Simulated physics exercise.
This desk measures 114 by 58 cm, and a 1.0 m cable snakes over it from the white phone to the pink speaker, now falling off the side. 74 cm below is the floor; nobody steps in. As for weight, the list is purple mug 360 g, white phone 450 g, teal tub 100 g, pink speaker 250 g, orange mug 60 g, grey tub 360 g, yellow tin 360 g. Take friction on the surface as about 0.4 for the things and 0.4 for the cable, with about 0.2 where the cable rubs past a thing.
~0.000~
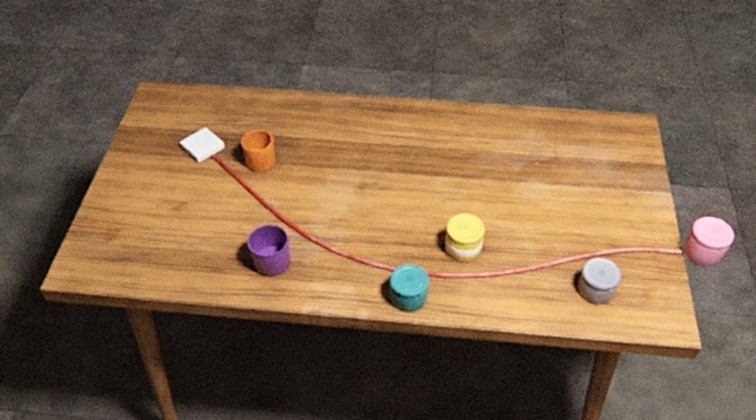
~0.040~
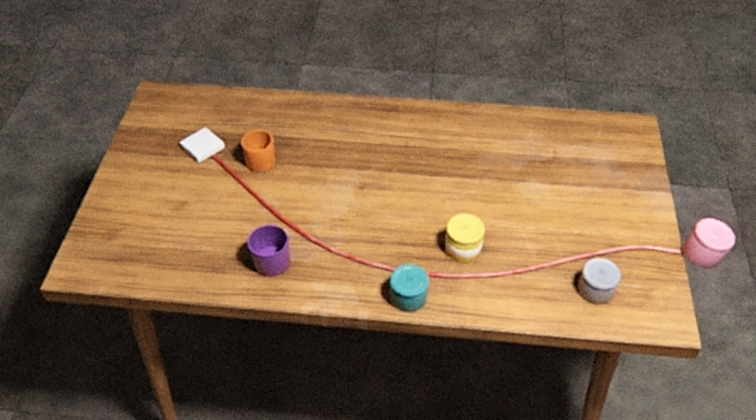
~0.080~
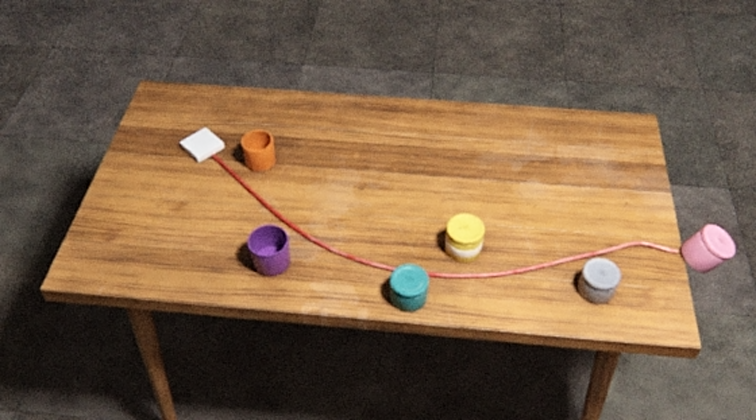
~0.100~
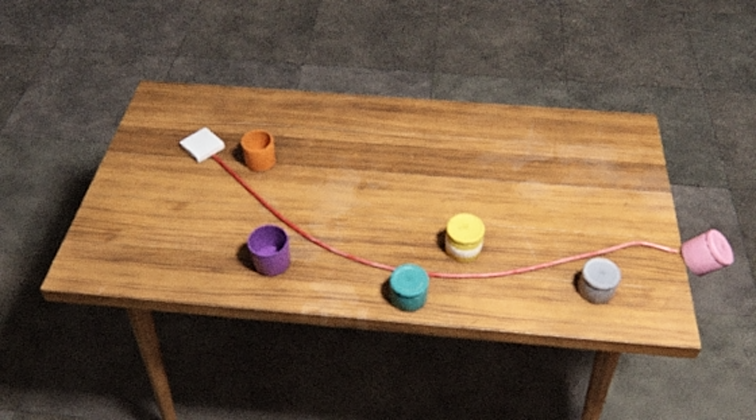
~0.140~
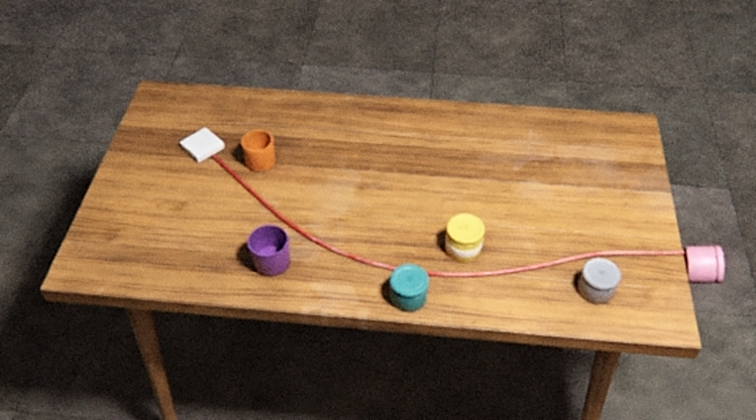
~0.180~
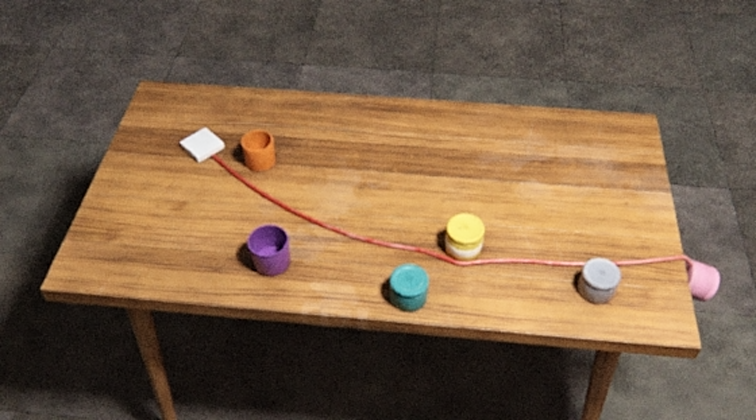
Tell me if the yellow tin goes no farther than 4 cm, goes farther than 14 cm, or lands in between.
The yellow tin goes no farther than 4 cm.
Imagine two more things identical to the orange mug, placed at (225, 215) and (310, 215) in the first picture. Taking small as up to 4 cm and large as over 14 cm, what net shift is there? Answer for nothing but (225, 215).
Net shift there: Minor.
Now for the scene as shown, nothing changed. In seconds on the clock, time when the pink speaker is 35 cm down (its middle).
Reply: Never.
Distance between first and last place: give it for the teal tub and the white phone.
Net shift - teal tub 0 cm, white phone 4 cm.
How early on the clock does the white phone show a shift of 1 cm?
White phone: 0.26 s.
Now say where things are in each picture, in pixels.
In the first frame, shows, yellow tin (466, 227); cable runs through (628, 250) (528, 269) (310, 237) (245, 185).
In the second frame, shows, pink speaker (714, 233); cable runs through (626, 248) (245, 185).
In the third frame, shows, pink speaker (713, 239); cable runs through (625, 245) (245, 185).
In the fourth frame, shows, pink speaker (707, 253); cable runs through (625, 245) (245, 185).
In the fifth frame, shows, pink speaker (703, 265); cable runs through (631, 253) (245, 185).
In the sixth frame, shows, yellow tin (466, 227); cable runs through (651, 261) (545, 262) (432, 253) (325, 226) (247, 183).
By 0.4 s, the cable's tail end at (227, 158); yellow tin 1 cm off its start, pink speaker over the edge, white phone 3 cm off its start.
By 0.7 s, the cable's tail end at (230, 159); yellow tin 1 cm off its start, pink speaker over the edge, white phone 4 cm off its start.
By 0.9 s, the cable's tail end at (230, 159); yellow tin 1 cm off its start at (467, 222), white phone 4 cm off its start at (216, 148), pink speaker over the edge.
By 1.2 s, the cable's tail end at (230, 159); yellow tin 1 cm off its start, pink speaker over the edge, white phone 4 cm off its start.
By 2.4 s, the cable's tail end at (230, 159); yellow tin 1 cm off its start at (467, 223), pink speaker over the edge, white phone 4 cm off its start at (216, 148), orange mug 2 cm off its start at (262, 135).
